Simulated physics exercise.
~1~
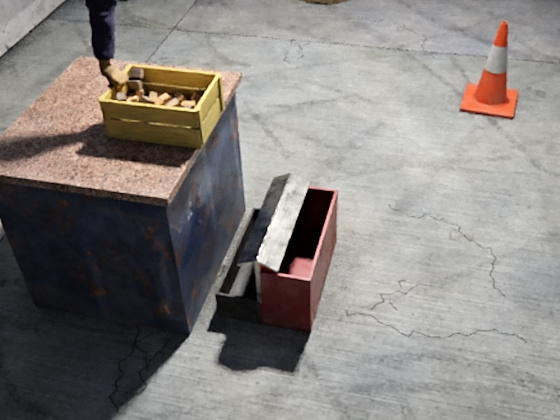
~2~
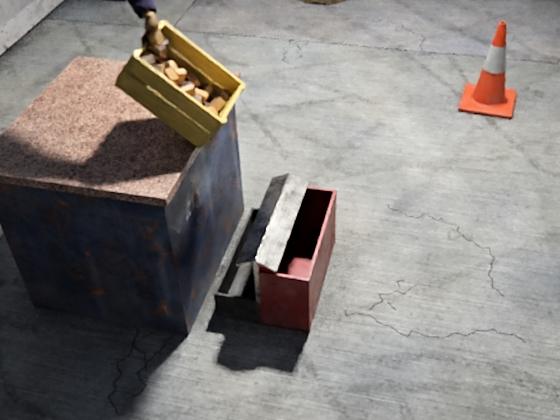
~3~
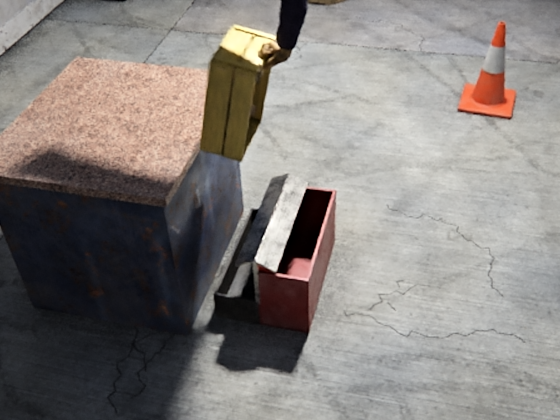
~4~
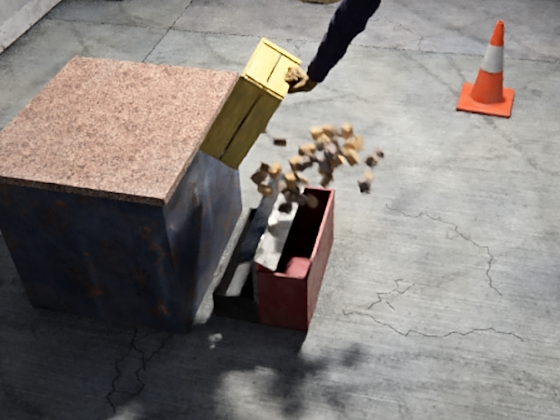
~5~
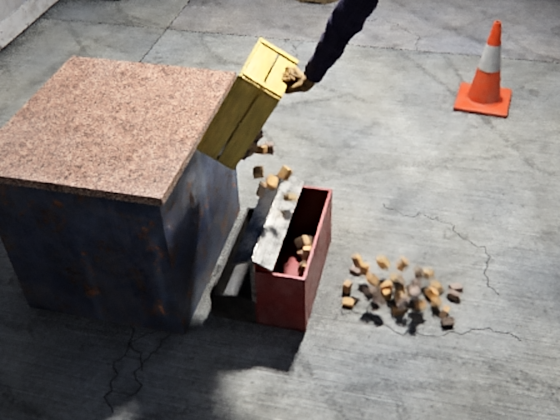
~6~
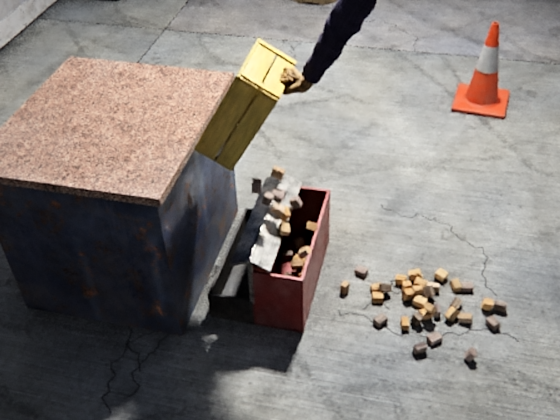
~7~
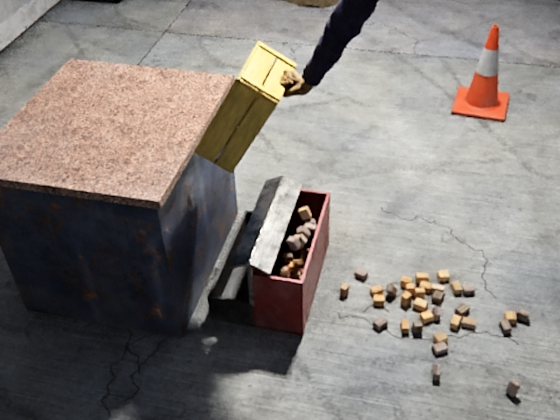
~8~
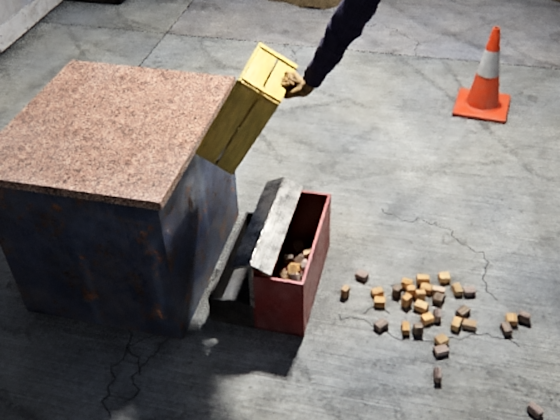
A yellow crate tips off the bench, spilling wooden blocks into a red trough and beyond.
